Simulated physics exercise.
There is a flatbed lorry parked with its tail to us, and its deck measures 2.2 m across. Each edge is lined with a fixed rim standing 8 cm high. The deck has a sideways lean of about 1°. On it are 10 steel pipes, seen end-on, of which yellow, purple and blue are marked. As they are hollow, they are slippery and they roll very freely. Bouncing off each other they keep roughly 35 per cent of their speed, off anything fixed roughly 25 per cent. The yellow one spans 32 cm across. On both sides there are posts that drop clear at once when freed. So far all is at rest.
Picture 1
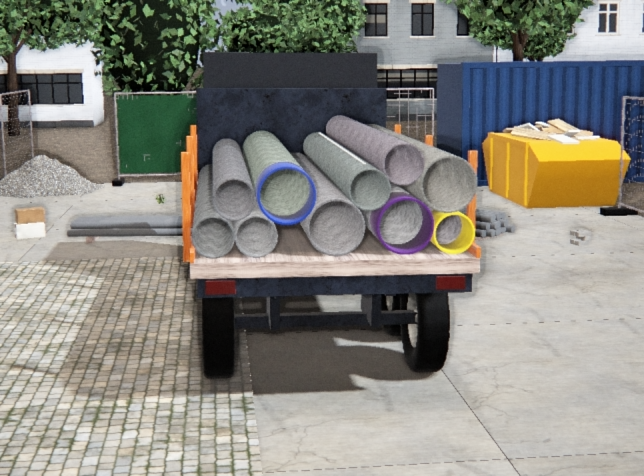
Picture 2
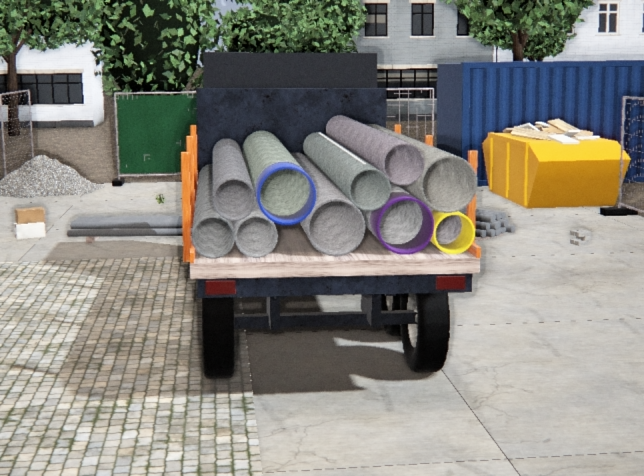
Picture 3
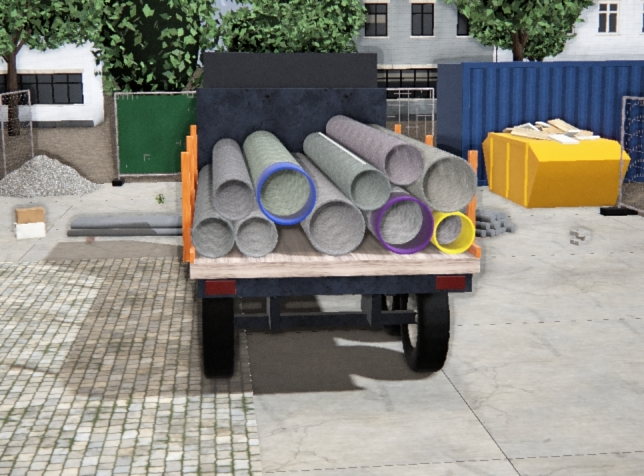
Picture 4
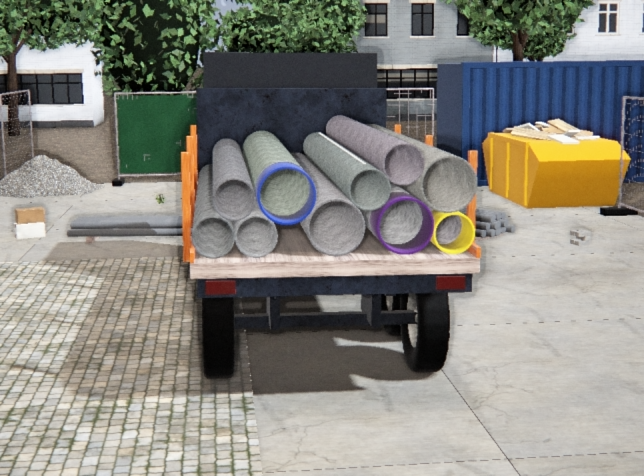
A parked flatbed lorry carries a stack of grey pipes between orange posts, and nothing moves.
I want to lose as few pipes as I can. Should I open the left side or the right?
Open the left side.
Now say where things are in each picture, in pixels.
In the first frame, yellow (454, 234), purple (406, 226), blue (287, 196); the deck is a shade lower on the right; 5 of the 10 make up the bottom layer; all still.
In the second frame, yellow (454, 234), purple (406, 226), blue (287, 196); rims, left 8 cm, right 8 cm; all still.
In the third frame, yellow (454, 234), purple (406, 226), blue (287, 196); side tops at (185, 158) and (473, 156); all still.
In the fourth frame, yellow (454, 234), purple (406, 226), blue (287, 196); at rest.
If it is the left, after 0.7 s, yellow is on the deck, 15 cm from the right edge; purple is on the deck, 55 cm from the right edge; blue is up on others, 70 cm from the left edge; 0 gone from the deck.
If it is the left, in the end, yellow is on the deck, 15 cm from the right edge; purple is on the deck, 55 cm from the right edge; blue is up on others, 70 cm from the left edge; 0 gone from the deck.
If it is the right, after 1.7 s, yellow is on the deck, 15 cm from the right edge; purple is on the deck, 55 cm from the right edge; blue is up on others, 70 cm from the left edge; 2 gone from the deck.
If it is the right, in the end, yellow is on the deck, 15 cm from the right edge; purple is on the deck, 55 cm from the right edge; blue is up on others, 70 cm from the left edge; 2 gone from the deck.
